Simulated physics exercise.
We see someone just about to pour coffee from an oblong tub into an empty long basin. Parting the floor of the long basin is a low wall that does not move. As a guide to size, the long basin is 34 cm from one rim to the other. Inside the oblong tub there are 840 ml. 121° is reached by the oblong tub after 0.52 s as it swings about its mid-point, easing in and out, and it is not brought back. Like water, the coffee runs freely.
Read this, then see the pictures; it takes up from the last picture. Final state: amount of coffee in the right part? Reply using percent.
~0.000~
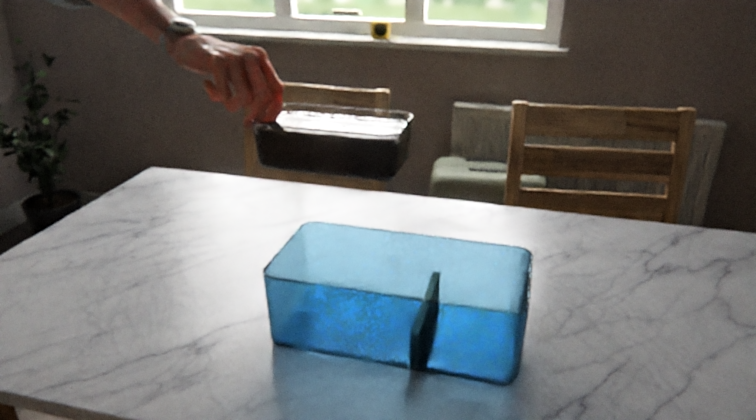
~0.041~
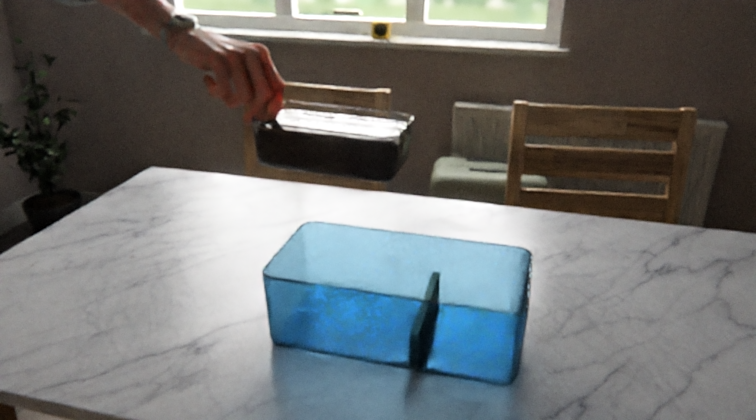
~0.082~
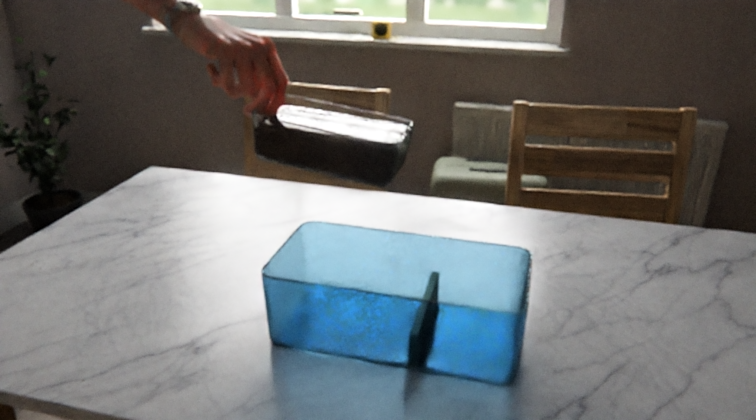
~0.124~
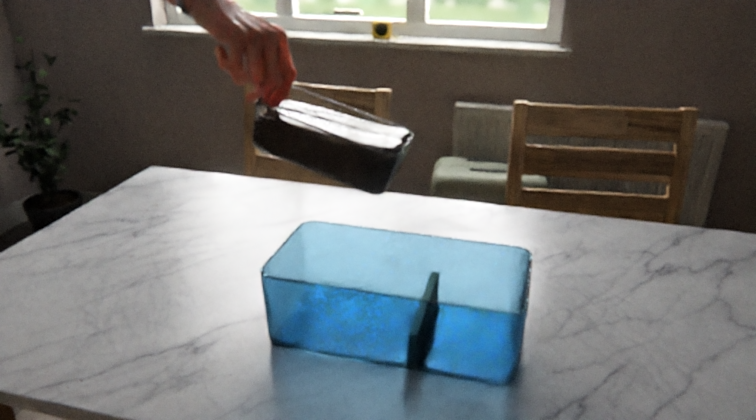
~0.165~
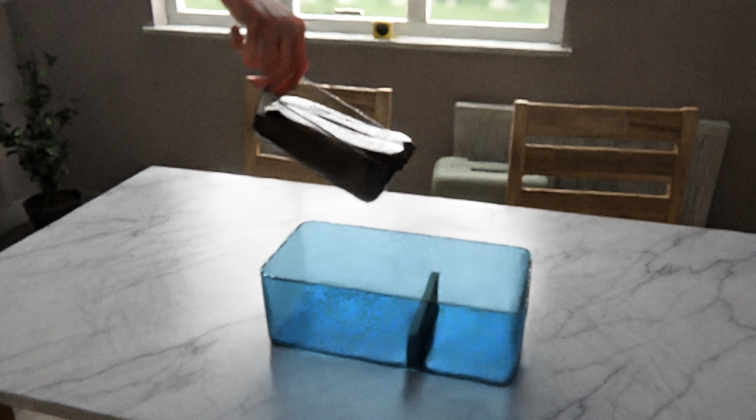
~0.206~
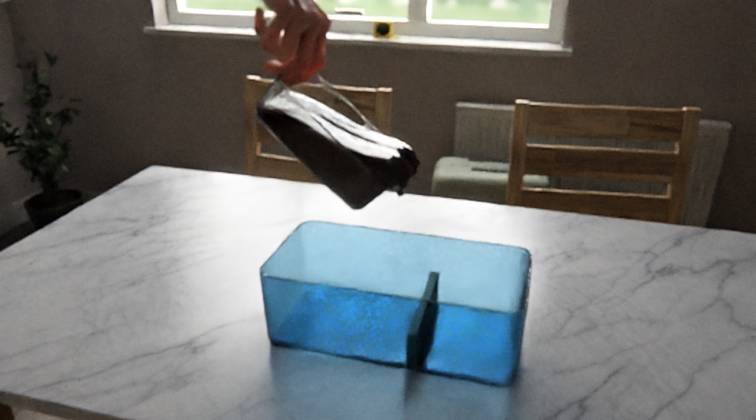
Approximately 42 %.
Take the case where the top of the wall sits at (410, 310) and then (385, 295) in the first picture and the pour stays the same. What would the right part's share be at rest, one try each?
Try 1: 55 %; try 2: 75 %.
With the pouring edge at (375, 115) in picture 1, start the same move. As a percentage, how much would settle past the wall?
In that case roughly 5 per cent.
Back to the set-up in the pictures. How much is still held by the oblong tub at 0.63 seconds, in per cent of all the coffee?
About 1 percent.
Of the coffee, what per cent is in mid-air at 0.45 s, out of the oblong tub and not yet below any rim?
Around 12 percent.
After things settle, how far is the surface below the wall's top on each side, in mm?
Close to 40 mm left and close to 36 mm right.
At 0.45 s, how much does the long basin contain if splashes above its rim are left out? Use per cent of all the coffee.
Close to 80 in a hundred.
By 0.45 s the tilt is 116° and 8 per cent is still to pour, 36 is left of the wall and 45 right of it.
By 0.63 s the tilt is 121° and 1 per cent is still to pour, 45 is left of the wall and 35 right of it.
By 0.82 s the tilt is 121° and 0 per cent is still to pour, 51 is left of the wall and 41 right of it.
By 1.02 s the tilt is 121° and 0 per cent is still to pour, 53 is left of the wall and 42 right of it.
At rest 53 per cent lies left of the wall, 42 right of it and 5 outside.
